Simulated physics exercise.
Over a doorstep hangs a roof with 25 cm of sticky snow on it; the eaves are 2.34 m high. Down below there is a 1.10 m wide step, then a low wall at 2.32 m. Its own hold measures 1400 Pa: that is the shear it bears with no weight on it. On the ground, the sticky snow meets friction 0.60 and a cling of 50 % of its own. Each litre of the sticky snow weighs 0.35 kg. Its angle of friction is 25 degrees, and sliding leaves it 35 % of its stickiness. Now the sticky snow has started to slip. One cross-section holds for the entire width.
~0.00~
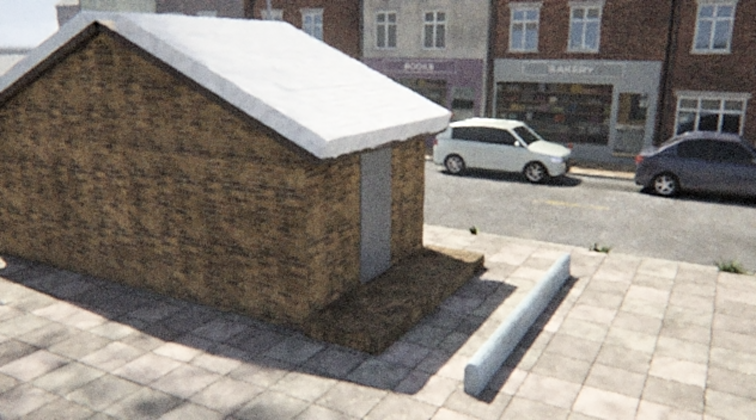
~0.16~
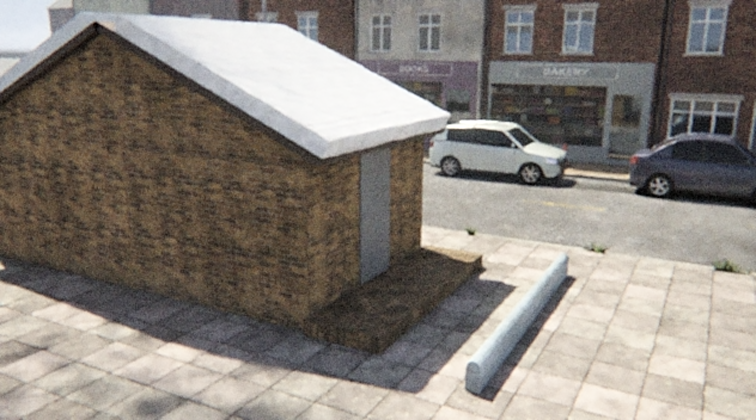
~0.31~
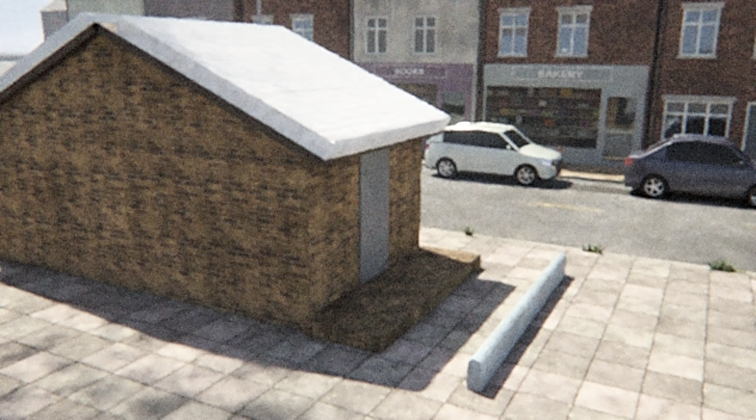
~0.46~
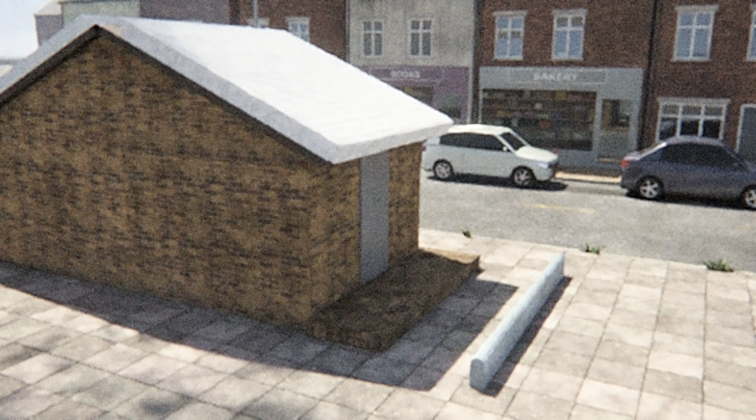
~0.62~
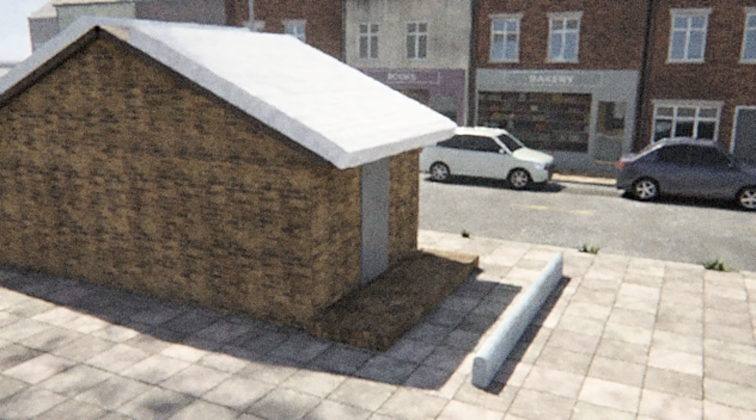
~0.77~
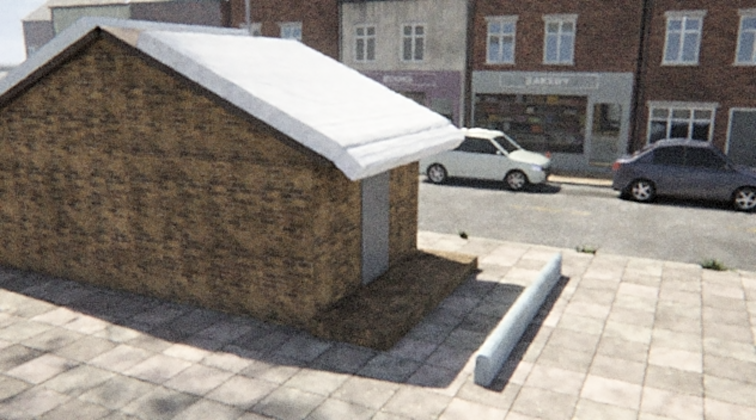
A small brick building with a snow-covered roof stood on a paved area across from parked cars and shops, and the thick white layer slowly slid down the slope, pushing slightly past the eaves and cracking.
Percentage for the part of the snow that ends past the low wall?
Near 29 %.
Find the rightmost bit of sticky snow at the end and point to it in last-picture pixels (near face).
Position: Approx. (628, 401).
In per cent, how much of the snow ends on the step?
Something like 2 percent.
By 1.17 s, 89 % is still on the roof and 0 % is past the low wall.
By 1.65 s, 59 % is still on the roof and 0 % is past the low wall.
By 2.12 s, 19 % is still on the roof and 0 % is past the low wall.
By 2.60 s, none is still on the roof and 23 % is past the low wall.
By 4.20 s, at the end, none is still on the roof and 29 % is past the low wall.
